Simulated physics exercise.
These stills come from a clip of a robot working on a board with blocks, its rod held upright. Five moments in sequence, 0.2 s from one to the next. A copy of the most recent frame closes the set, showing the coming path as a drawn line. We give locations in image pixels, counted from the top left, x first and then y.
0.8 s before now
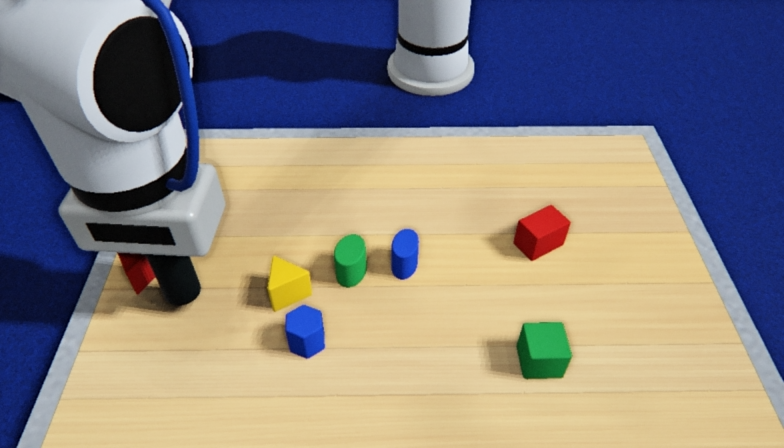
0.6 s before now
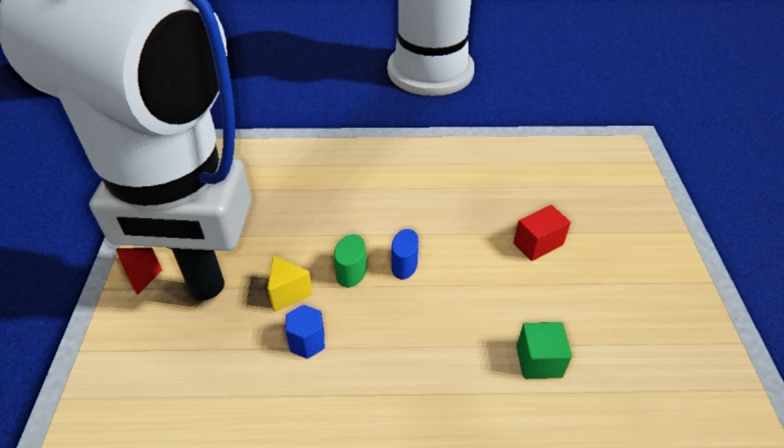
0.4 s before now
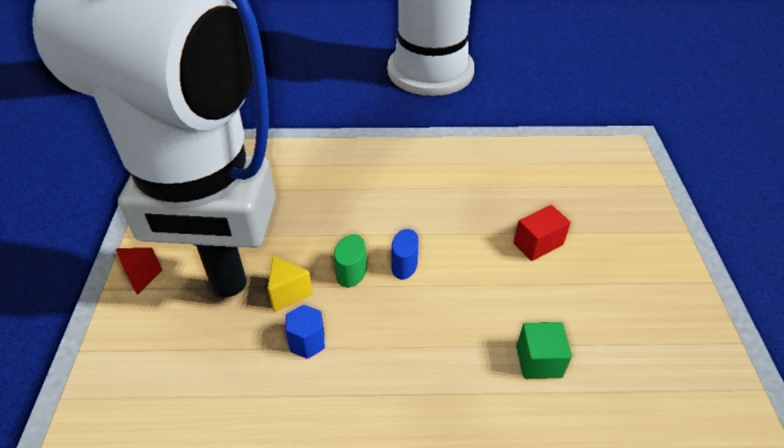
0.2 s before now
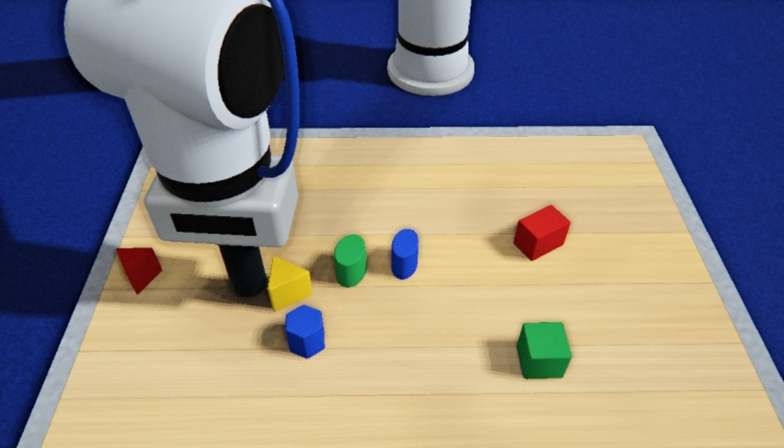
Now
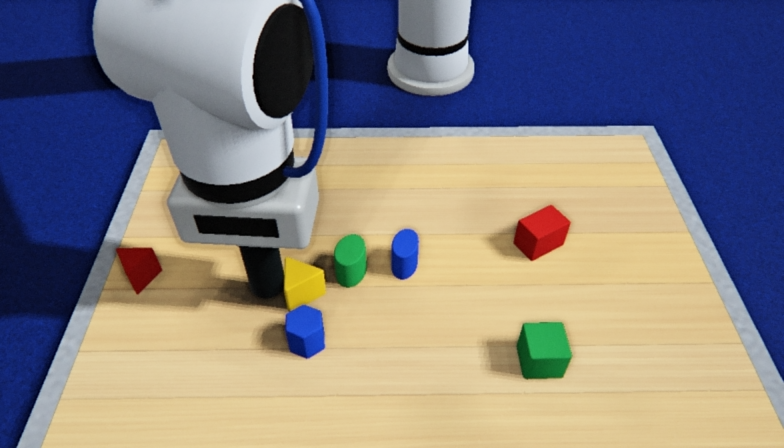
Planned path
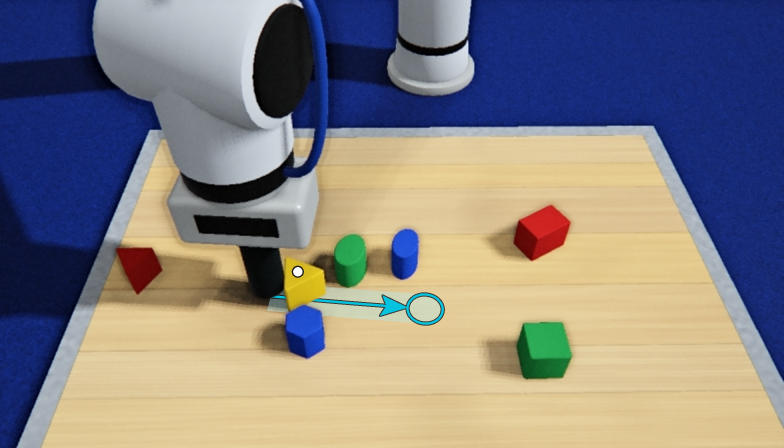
On a light wooden board scattered with colored blocks, a white robot arm slid its black rod steadily to the right, past the red triangle, and nudged the yellow three-sided block slightly to the right.
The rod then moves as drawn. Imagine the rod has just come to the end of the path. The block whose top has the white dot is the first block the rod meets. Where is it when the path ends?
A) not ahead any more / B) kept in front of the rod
I'll go with B - kept in front of the rod.
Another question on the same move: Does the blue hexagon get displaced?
In short: No.
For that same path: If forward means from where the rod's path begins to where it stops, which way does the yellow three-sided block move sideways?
Gets pushed left.
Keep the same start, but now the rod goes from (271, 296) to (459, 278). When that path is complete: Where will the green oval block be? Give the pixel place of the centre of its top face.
I expect it at (377, 238).
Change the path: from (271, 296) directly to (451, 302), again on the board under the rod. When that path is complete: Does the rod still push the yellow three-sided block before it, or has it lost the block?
It stays ahead.
Path on the board, in a line from (271, 296) to (425, 309); the dot is on the yellow three-sided block.
On the path given first. One third of the way, rod (322, 289); yellow three-sided block (353, 275); green oval block (354, 246), turned 20° anticlockwise.
Two thirds of the way, rod (374, 294); yellow three-sided block (405, 274), turned 25° anticlockwise; green oval block (357, 246), turned 30° anticlockwise.
At the end, rod (426, 297); yellow three-sided block (451, 270), turned 45° anticlockwise; blue hexagon in place; green oval block (357, 246), turned 30° anticlockwise.
